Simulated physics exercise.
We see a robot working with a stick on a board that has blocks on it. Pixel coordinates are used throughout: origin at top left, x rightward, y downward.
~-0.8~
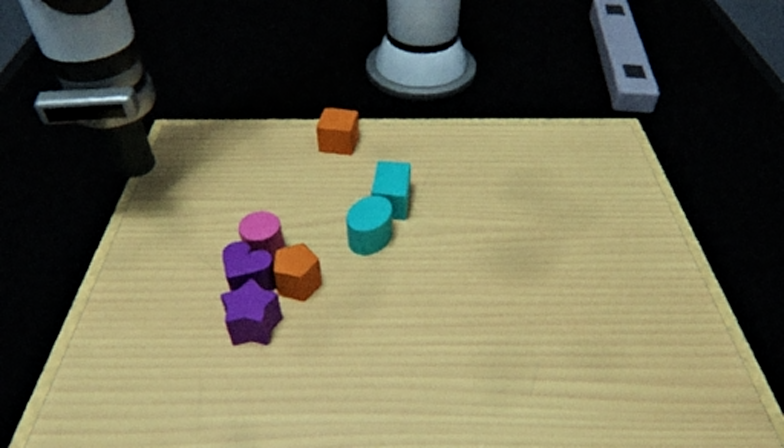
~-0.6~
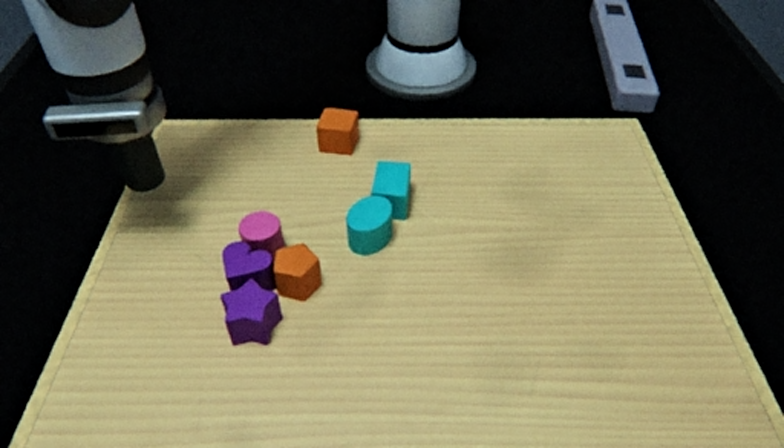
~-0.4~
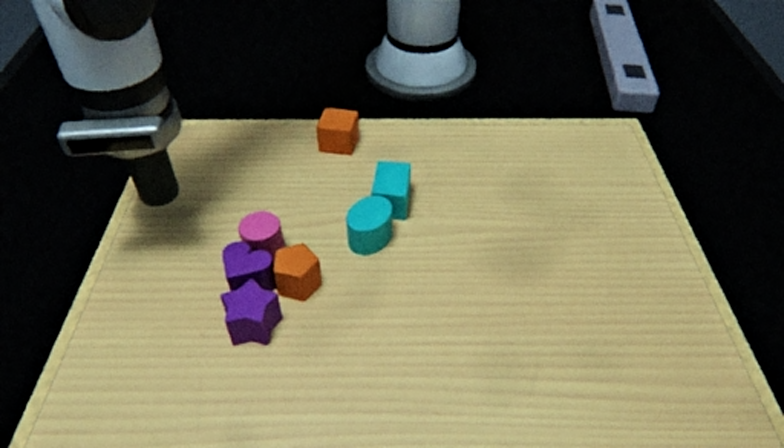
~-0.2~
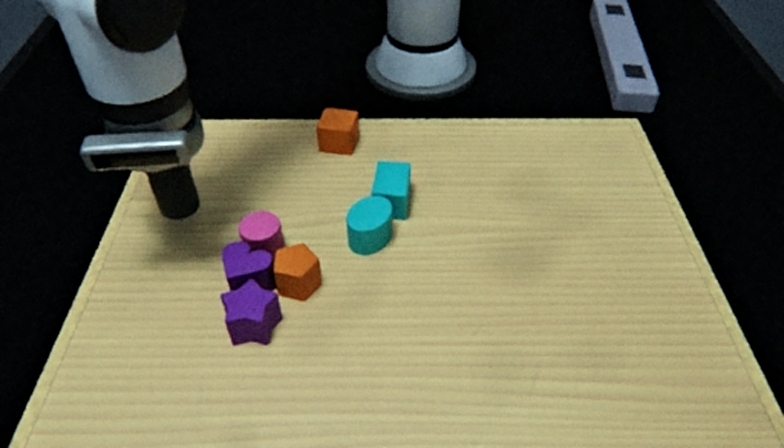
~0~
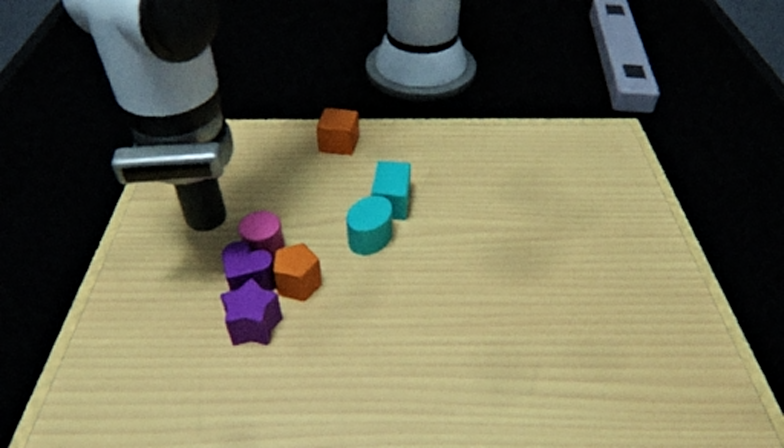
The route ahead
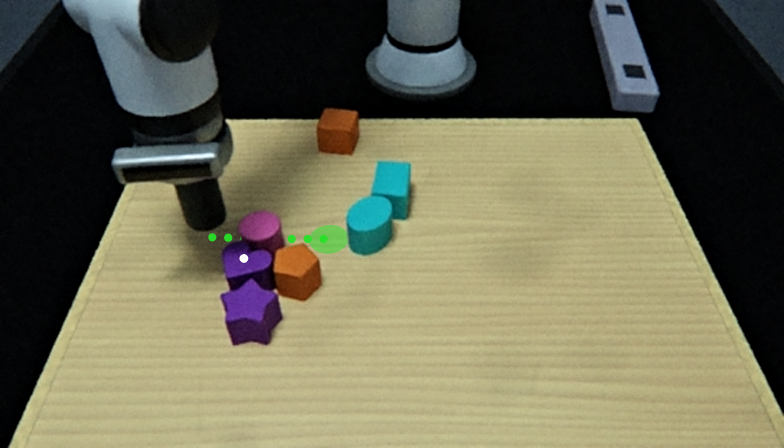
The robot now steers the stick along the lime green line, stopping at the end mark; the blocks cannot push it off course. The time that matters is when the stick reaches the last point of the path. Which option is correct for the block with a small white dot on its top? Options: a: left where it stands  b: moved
a - left where it stands.
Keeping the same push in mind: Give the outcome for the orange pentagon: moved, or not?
It gets moved.
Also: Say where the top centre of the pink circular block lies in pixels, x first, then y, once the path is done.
Near (334, 243).
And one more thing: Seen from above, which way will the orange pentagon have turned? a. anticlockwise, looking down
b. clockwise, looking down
The answer is b.
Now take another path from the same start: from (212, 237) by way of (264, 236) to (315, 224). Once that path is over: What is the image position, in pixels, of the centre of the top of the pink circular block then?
Answer: (309, 230).
The line goes straight from (212, 237) to (329, 239); the dot is on the purple heart.
On the path given first. One third of the way, stick at (247, 220); pink circular block at (277, 229).
Two thirds of the way, stick at (287, 221); pink circular block at (310, 236); orange pentagon at (301, 267), turned 25° clockwise.
At the end, stick at (327, 221); purple heart unmoved; pink circular block at (334, 243); orange pentagon at (303, 270), turned 35° clockwise.
